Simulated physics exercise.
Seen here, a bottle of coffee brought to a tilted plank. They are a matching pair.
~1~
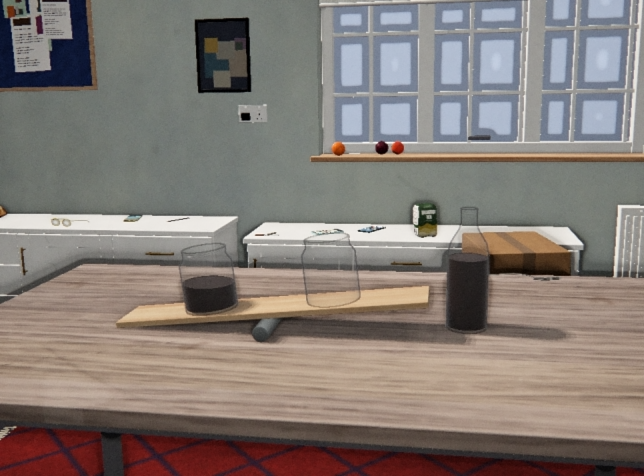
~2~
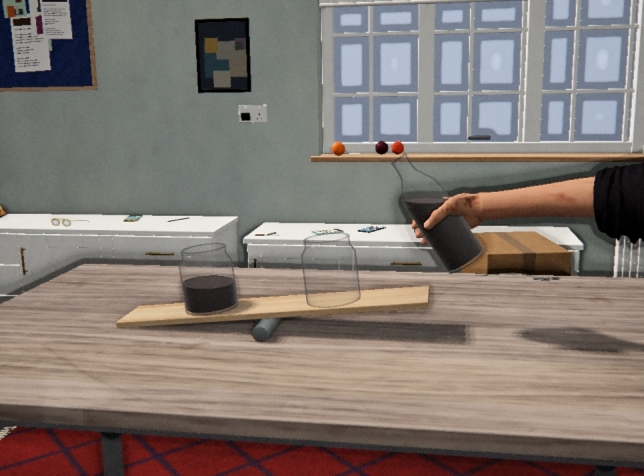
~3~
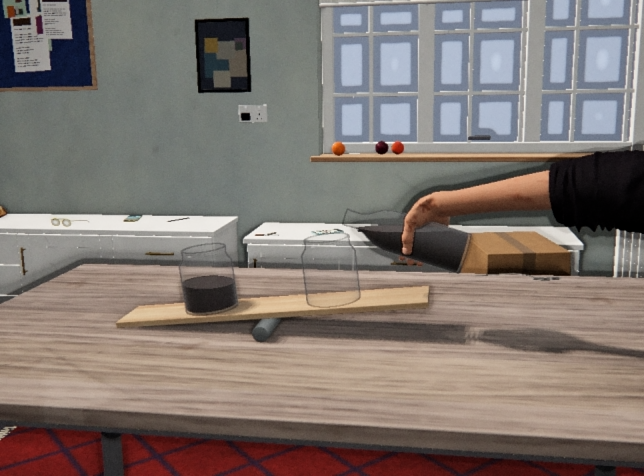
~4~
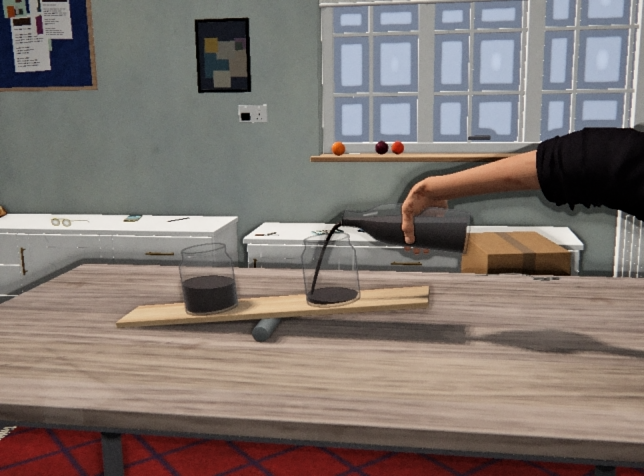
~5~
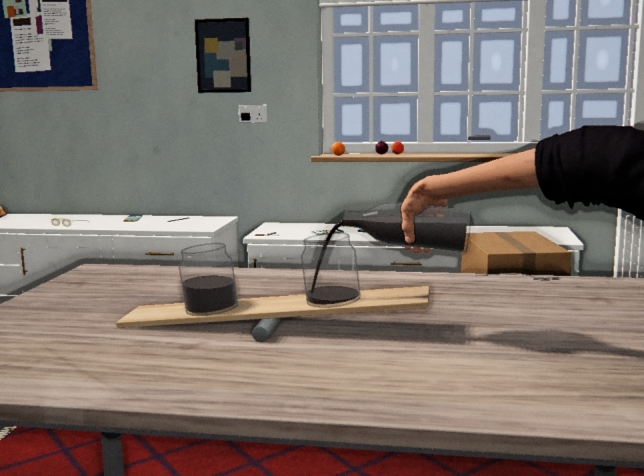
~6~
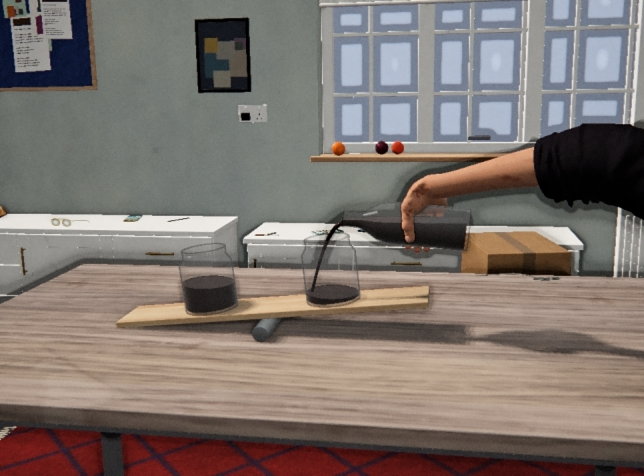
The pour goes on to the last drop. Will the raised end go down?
It swings over.
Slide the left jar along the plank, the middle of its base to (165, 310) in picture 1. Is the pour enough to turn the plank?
My call: Does not move.
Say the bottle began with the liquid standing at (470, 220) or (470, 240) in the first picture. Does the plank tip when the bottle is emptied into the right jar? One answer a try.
In turn: Flips, flips.
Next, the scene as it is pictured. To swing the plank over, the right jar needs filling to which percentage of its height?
Close to 40 %.
Shortly, the right jar is about a third full; the plank leans as before.
Then, the right jar is about half full; the plank has swung over, and that end is down.
At the finish, the right jar is about two thirds full; the plank has swung over, and that end is down.
